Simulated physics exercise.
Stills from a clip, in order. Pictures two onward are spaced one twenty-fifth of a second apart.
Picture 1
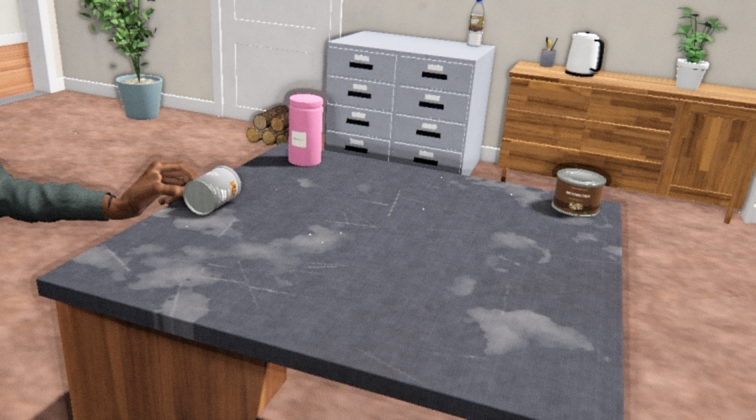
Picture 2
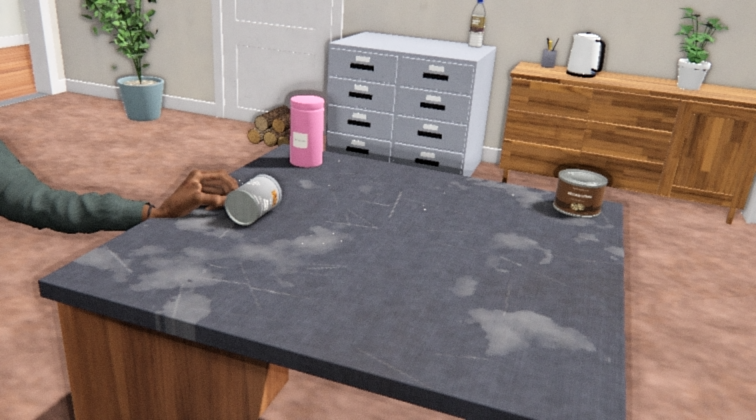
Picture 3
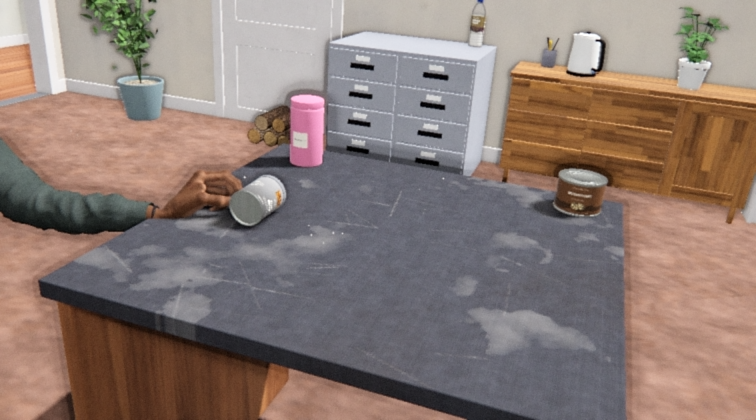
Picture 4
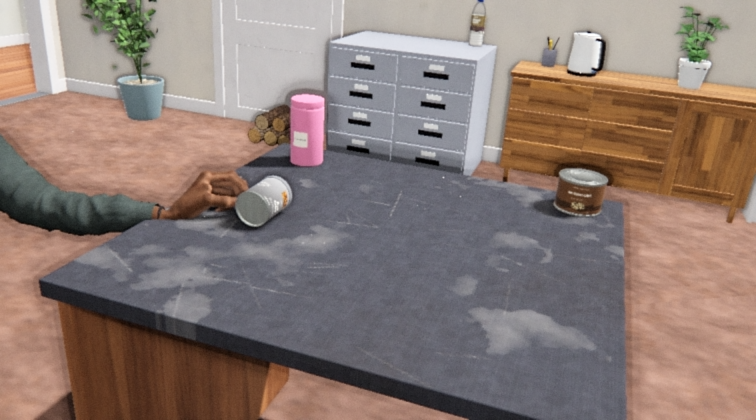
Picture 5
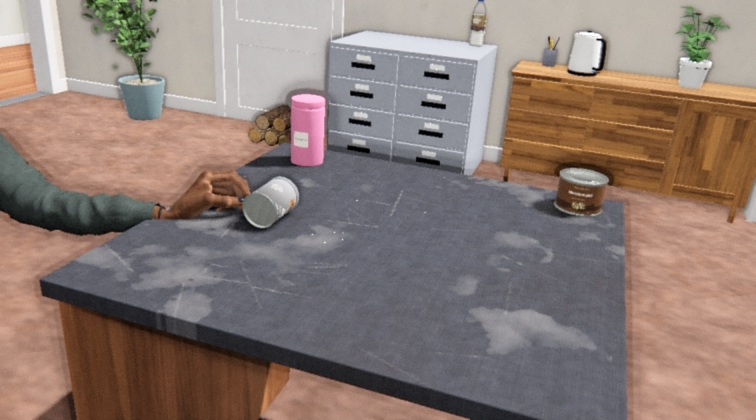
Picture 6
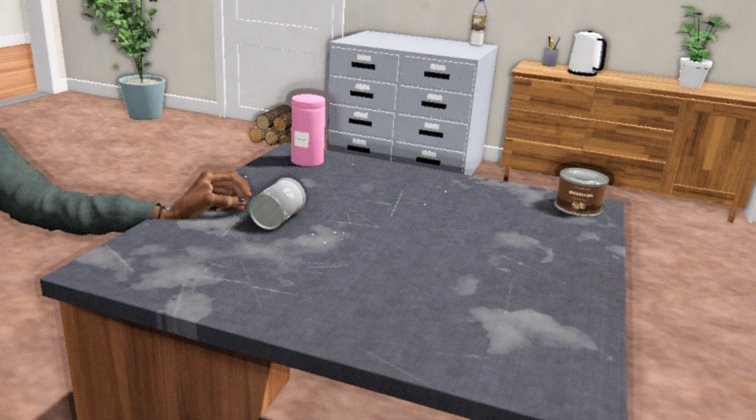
In a room with a dark, scuffed table, a hand at the left moved a grey tin lying on its side a short way right, then the tin rolled slightly farther, just beyond the fingers.
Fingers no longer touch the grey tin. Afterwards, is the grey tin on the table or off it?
Seems to me it never makes it past the edge.
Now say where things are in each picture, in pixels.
Under the hand; grey tin (213, 190), in the first picture.
Under the hand; grey tin (254, 200), in the second picture.
Under the hand; grey tin (258, 200), in the third picture.
Grey tin (264, 201), in the fourth picture.
Grey tin (271, 202), in the fifth picture.
Grey tin (278, 203) shifted a little, in the sixth picture.
Then, 0.20 s on from there, grey tin shifted about its own width near (305, 209).
Then, 0.50 s on from there, grey tin shifted well along near (332, 215).
In the end, moved from the start, grey tin. At the end, from the last picture's camera, grey tin near (341, 217).
